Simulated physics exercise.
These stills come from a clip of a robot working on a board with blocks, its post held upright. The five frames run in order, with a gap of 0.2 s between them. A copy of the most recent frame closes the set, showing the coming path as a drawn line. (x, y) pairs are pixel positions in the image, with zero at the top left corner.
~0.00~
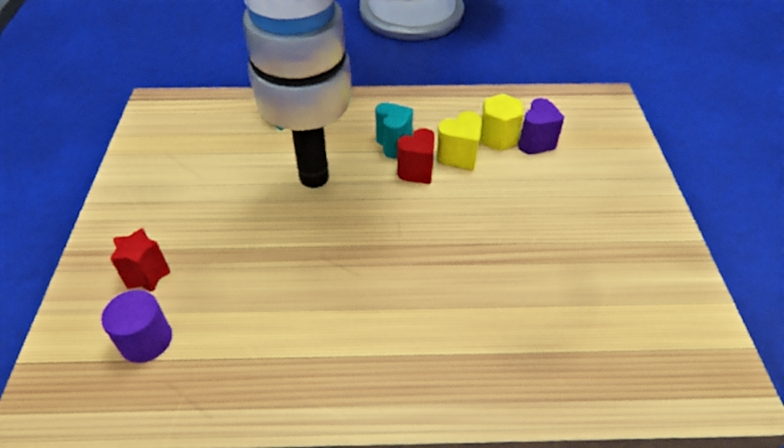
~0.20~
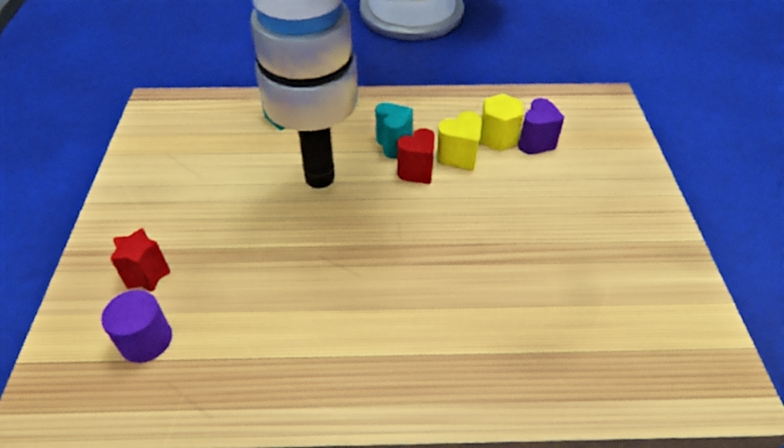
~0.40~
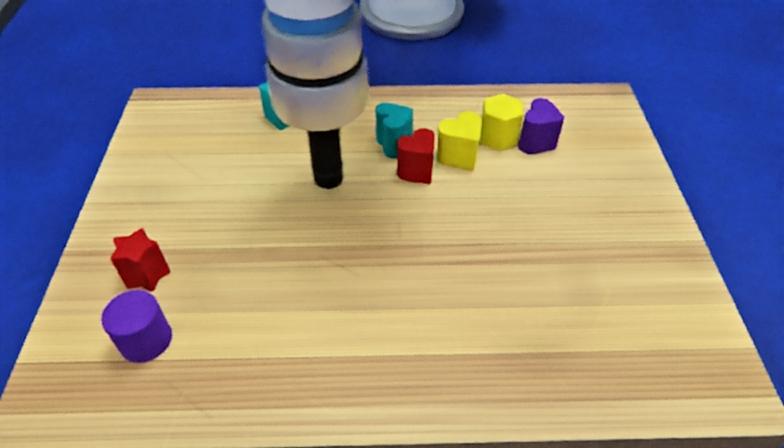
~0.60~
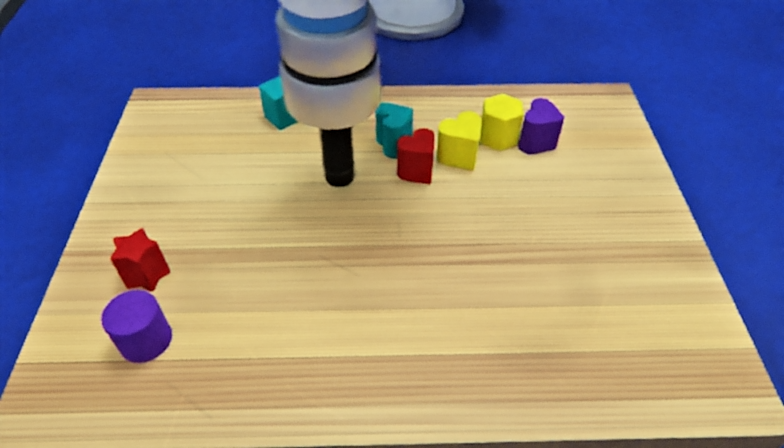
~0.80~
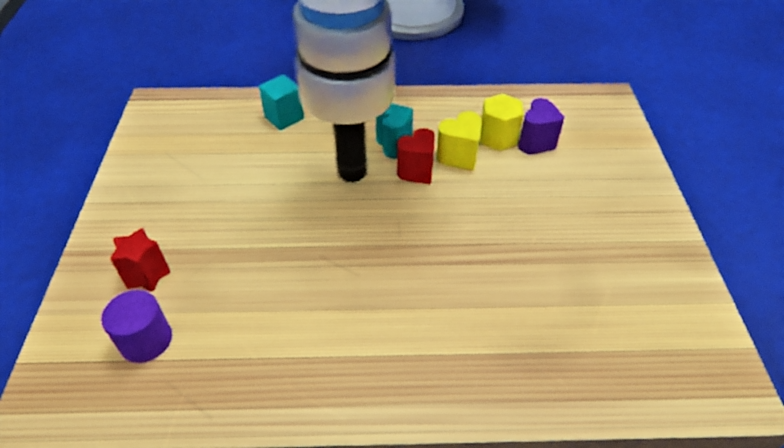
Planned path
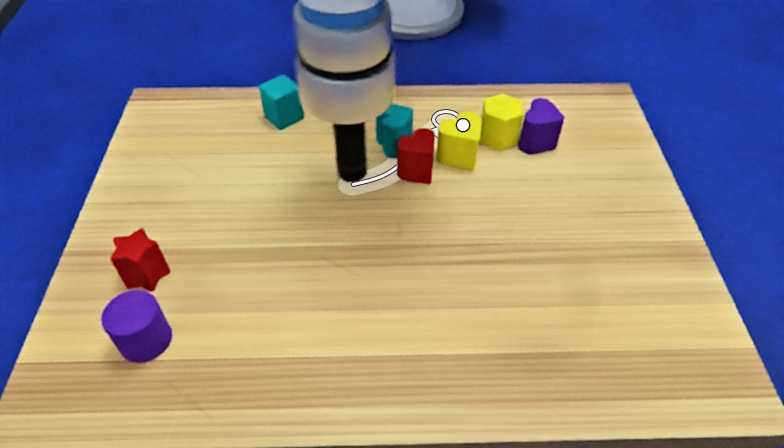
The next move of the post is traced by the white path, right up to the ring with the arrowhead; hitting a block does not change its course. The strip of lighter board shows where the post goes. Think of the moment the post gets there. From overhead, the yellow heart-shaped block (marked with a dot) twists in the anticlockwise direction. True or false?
The statement is true.
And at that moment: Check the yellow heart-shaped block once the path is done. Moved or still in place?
Displaced.
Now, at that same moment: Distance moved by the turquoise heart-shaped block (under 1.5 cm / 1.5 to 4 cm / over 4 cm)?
Final distance: 1.5 to 4 cm.
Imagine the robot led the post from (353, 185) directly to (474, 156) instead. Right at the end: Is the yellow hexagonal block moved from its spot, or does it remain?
It is carried off its spot.
The drawn path runs from (353, 185) over (395, 169) and (422, 143) to (447, 120); the dot is on the yellow heart-shaped block.
The first path, step by step. One third of the way, post (395, 157); red heart-shaped block (432, 137), turned 15° clockwise; yellow heart-shaped block (471, 124).
Two thirds of the way, post (423, 132); turquoise heart-shaped block (398, 97), turned 65° anticlockwise; red heart-shaped block (443, 135), turned 75° clockwise; yellow heart-shaped block (483, 125), turned 35° anticlockwise.
At the end, post (448, 109); turquoise heart-shaped block (398, 97), turned 70° anticlockwise; red heart-shaped block (443, 135), turned 75° clockwise; yellow heart-shaped block (483, 125), turned 35° anticlockwise; yellow hexagonal block not moved.
